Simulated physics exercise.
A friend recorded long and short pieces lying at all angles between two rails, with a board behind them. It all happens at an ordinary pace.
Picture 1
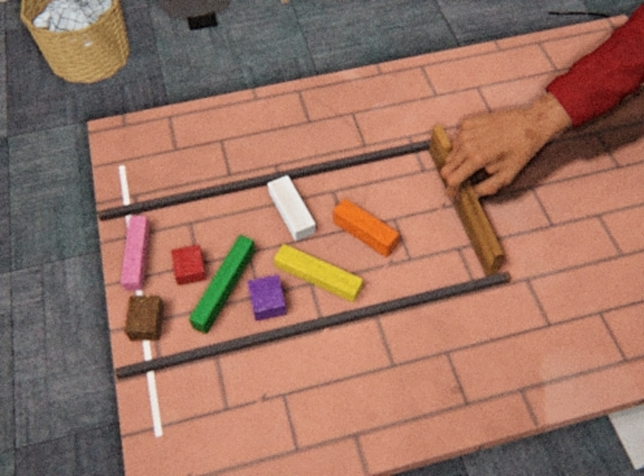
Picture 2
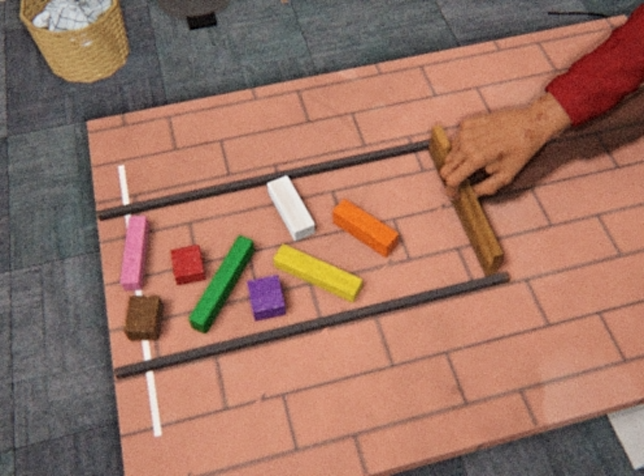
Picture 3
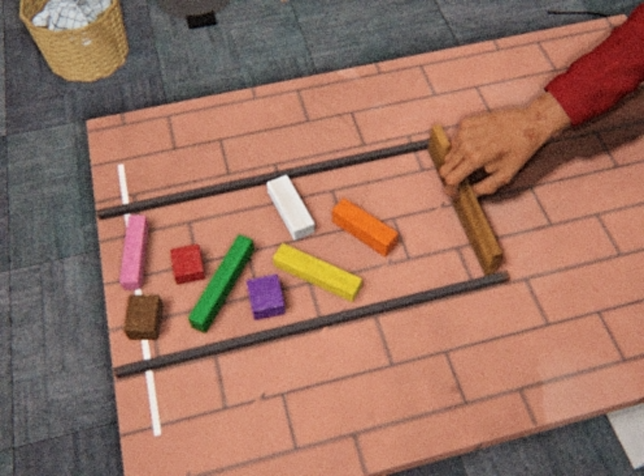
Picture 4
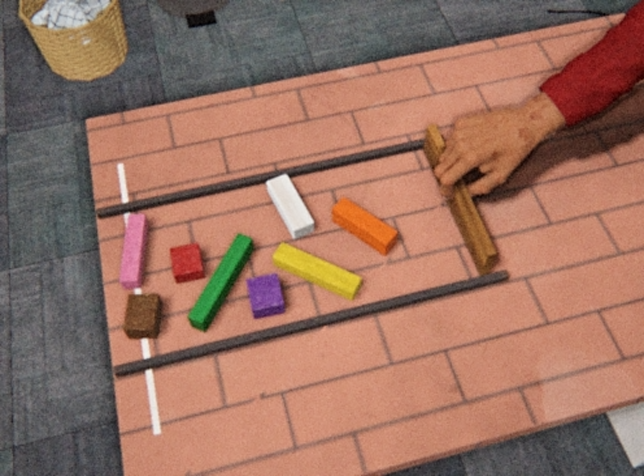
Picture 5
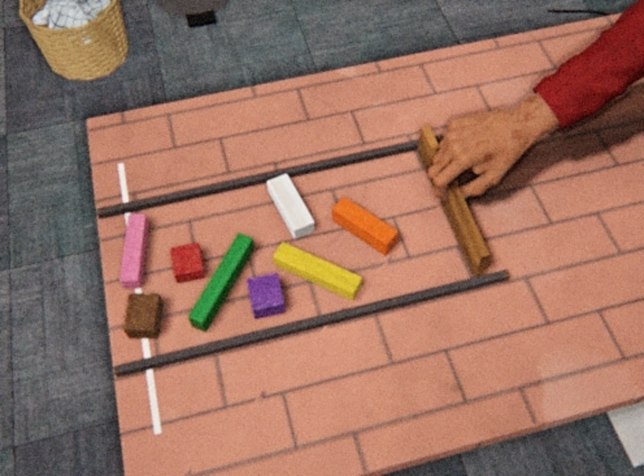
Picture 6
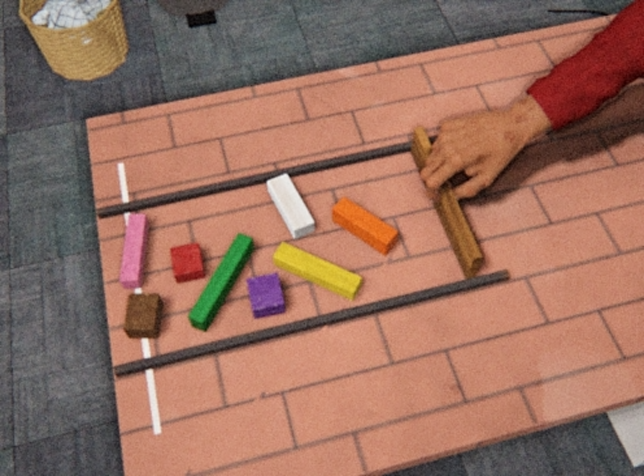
A wooden board held by a hand in a red sleeve slid slightly left between two dark rails, while the colourful blocks and bars scattered to its left lay still on the brick-patterned surface.
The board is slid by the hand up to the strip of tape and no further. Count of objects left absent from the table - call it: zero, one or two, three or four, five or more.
My call is five or more.
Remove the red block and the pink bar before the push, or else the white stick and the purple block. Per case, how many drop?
3, then 4.
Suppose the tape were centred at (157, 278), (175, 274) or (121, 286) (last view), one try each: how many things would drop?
In that order 4, 3 and 7.
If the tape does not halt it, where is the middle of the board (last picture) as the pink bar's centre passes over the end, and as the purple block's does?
I reckon its middle sits around (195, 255) and then around (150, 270).
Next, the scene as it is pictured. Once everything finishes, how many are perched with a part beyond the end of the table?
The number is 2.
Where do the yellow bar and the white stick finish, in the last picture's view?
The yellow bar comes to rest close to (114, 322), while the white stick rests close to (103, 242).
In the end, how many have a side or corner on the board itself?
The number is 3.
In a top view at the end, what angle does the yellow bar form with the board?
About 20° out of line.
Soon after, none off yet; pink bar at rest near (135, 251); brown block at rest near (144, 316); red block at rest near (188, 263).
Then, none off yet; pink bar at rest near (133, 251); brown block at rest near (143, 316); red block moved about its own width near (154, 265).
At rest, the number that fall off is five or more; fallen, purple block, green stick, red block, brown block and pink bar.
